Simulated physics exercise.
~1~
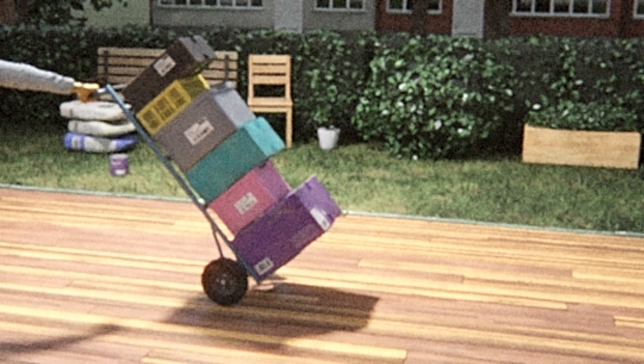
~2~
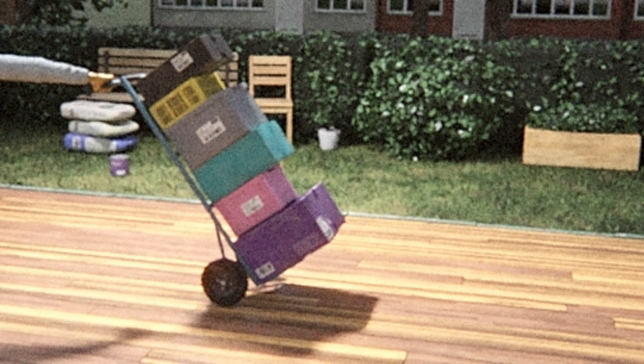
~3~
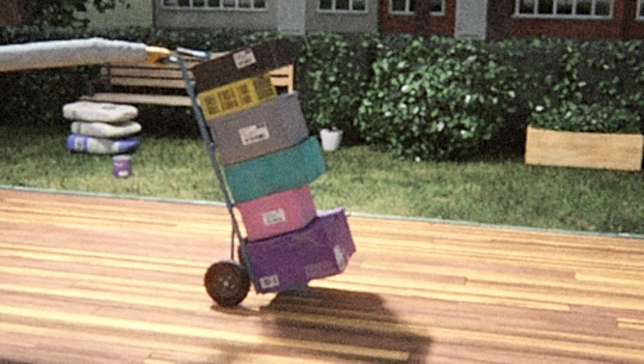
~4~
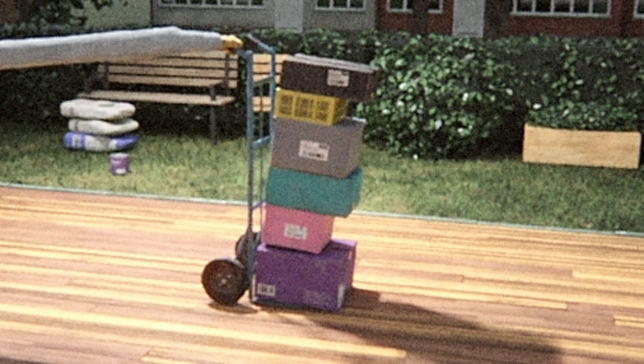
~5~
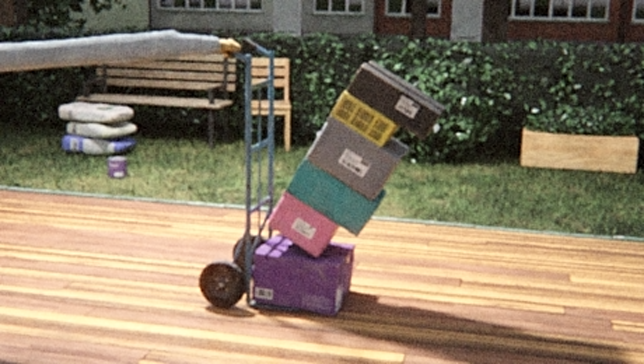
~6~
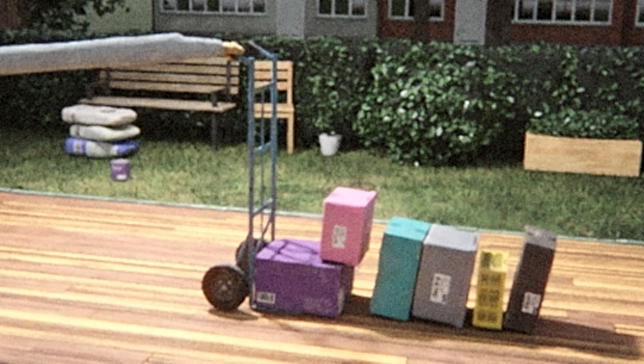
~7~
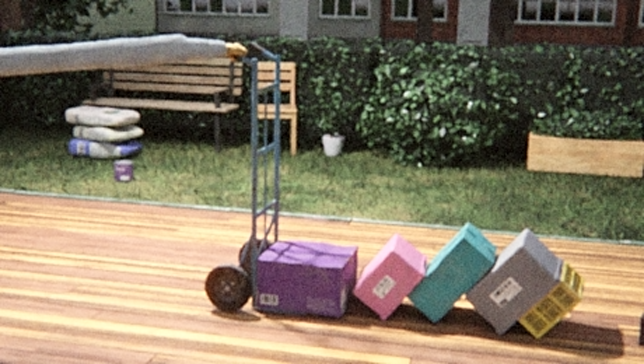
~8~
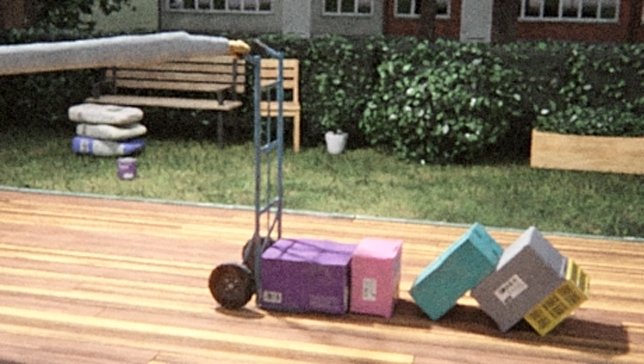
Hand truck swinging upright under a sleeved arm's grip, stacked boxes toppling right across wooden decking, only the purple one staying put.
